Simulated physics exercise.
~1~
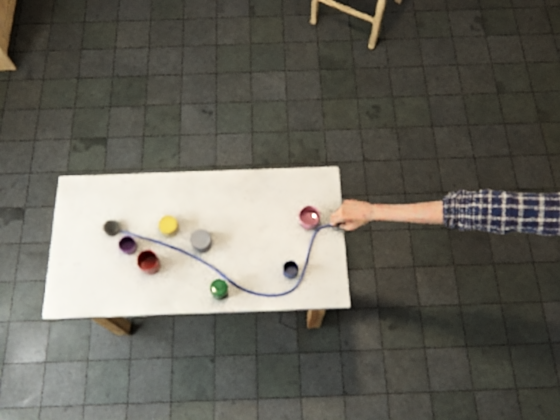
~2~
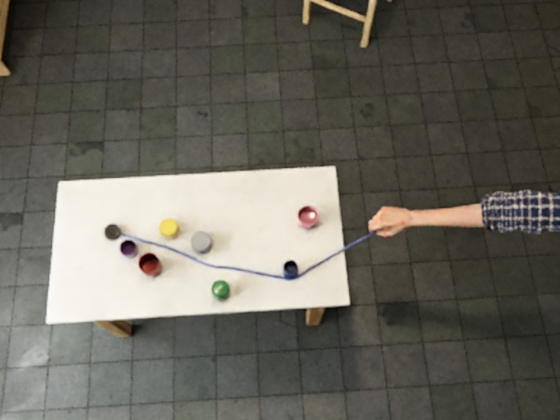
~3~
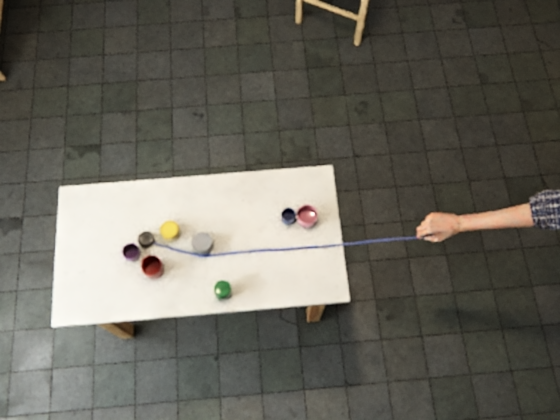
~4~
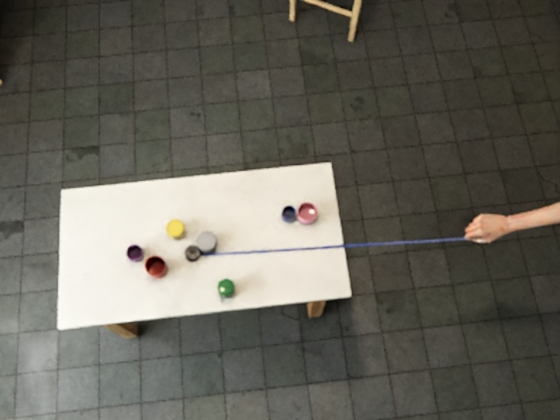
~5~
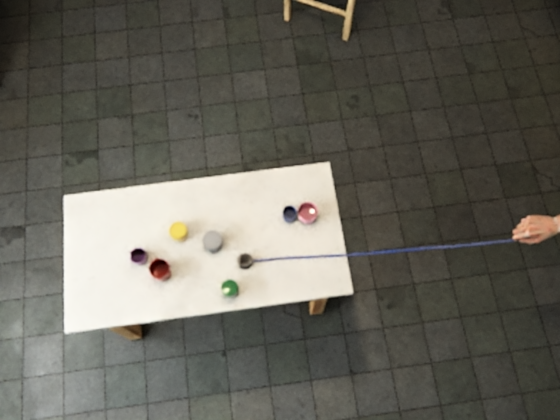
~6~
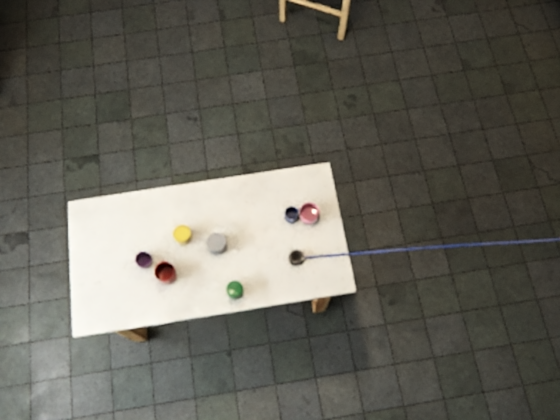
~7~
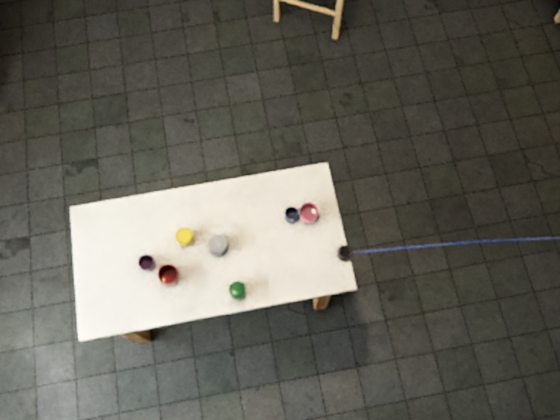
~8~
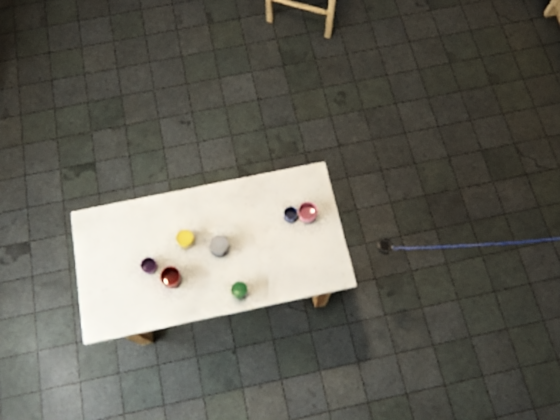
A small dark object slides right on a blue cord pulled by a hand, leaving the table.
